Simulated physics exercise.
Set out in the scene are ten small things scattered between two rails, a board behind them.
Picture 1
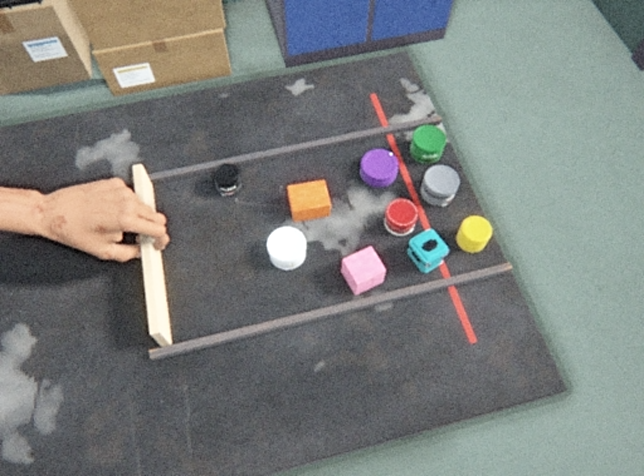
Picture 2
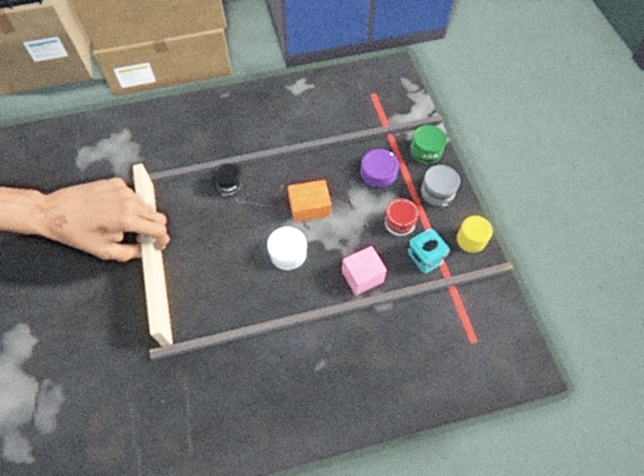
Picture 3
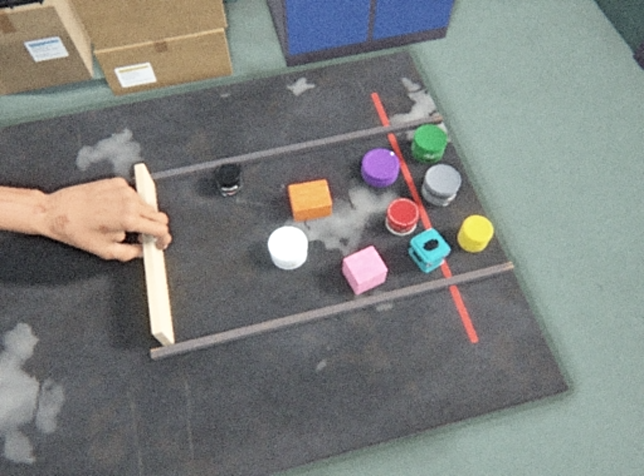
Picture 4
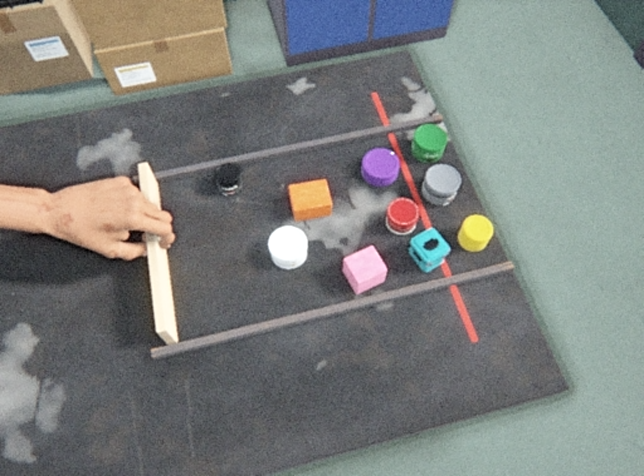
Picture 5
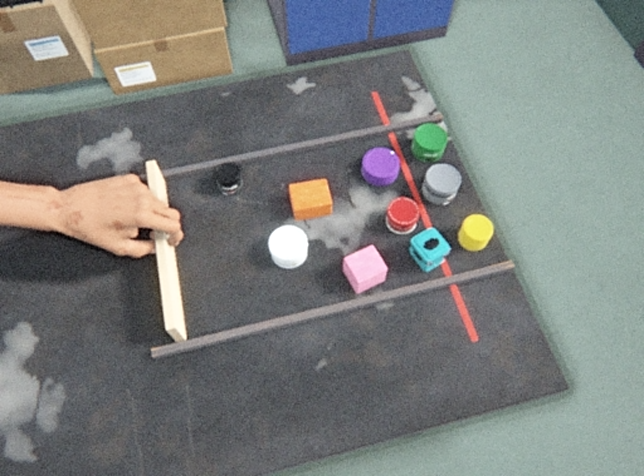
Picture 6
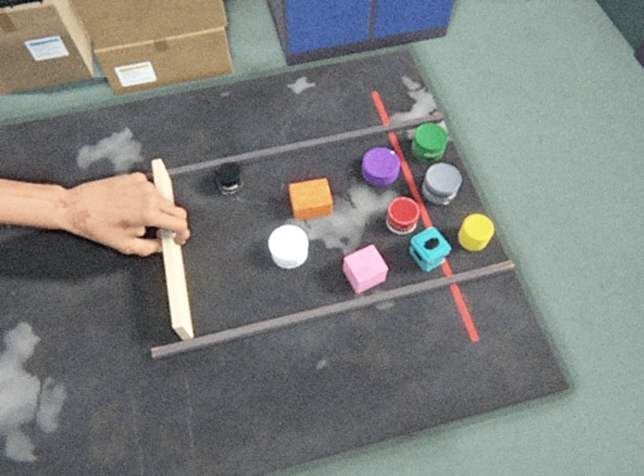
At the start, a hand holds a pale wooden board upright between two rails, behind a scatter of small colourful objects near a red tape line. The hand then slides the board slightly to the right, still short of the objects, which all stay in place.
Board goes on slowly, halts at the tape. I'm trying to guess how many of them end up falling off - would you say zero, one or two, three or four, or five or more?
The sweep knocks one or a pair off.
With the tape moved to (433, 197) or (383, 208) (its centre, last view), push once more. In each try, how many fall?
Try 1: 4; try 2: 0.
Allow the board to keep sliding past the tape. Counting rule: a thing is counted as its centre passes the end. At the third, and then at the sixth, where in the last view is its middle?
At (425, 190) for the third, at (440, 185) for the sixth.
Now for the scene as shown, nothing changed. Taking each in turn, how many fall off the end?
Altogether the count is 2.
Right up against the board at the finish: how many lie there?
At rest, 4 are in contact.
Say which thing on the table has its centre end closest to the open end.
The grey tub is foremost.
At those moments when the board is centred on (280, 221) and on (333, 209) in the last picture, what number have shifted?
By then 2, and 4.
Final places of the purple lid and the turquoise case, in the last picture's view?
Purple lid: About (439, 147); turquoise case: About (485, 237).
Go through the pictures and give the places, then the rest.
Yellow lid (474, 235); green tub (428, 145); grey tub (439, 186); board (151, 251); tape (417, 202), in the first frame.
Green tub (428, 145); board (152, 251), in the second frame.
Grey tub (441, 186); pink block (364, 271), in the third frame.
Yellow lid (475, 234); white pot (288, 248), in the fourth frame.
Green tub (429, 143); turquoise case (428, 250), in the fifth frame.
Yellow lid (476, 233); green tub (429, 143); grey tub (441, 184); board (172, 246); tape (418, 200), in the sixth frame.
Soon after, none off yet; yellow lid at rest near (476, 233); green tub at rest near (429, 143); grey tub at rest near (441, 184).
In the end, the number that fall off is one or two; gone, green tub and yellow lid.
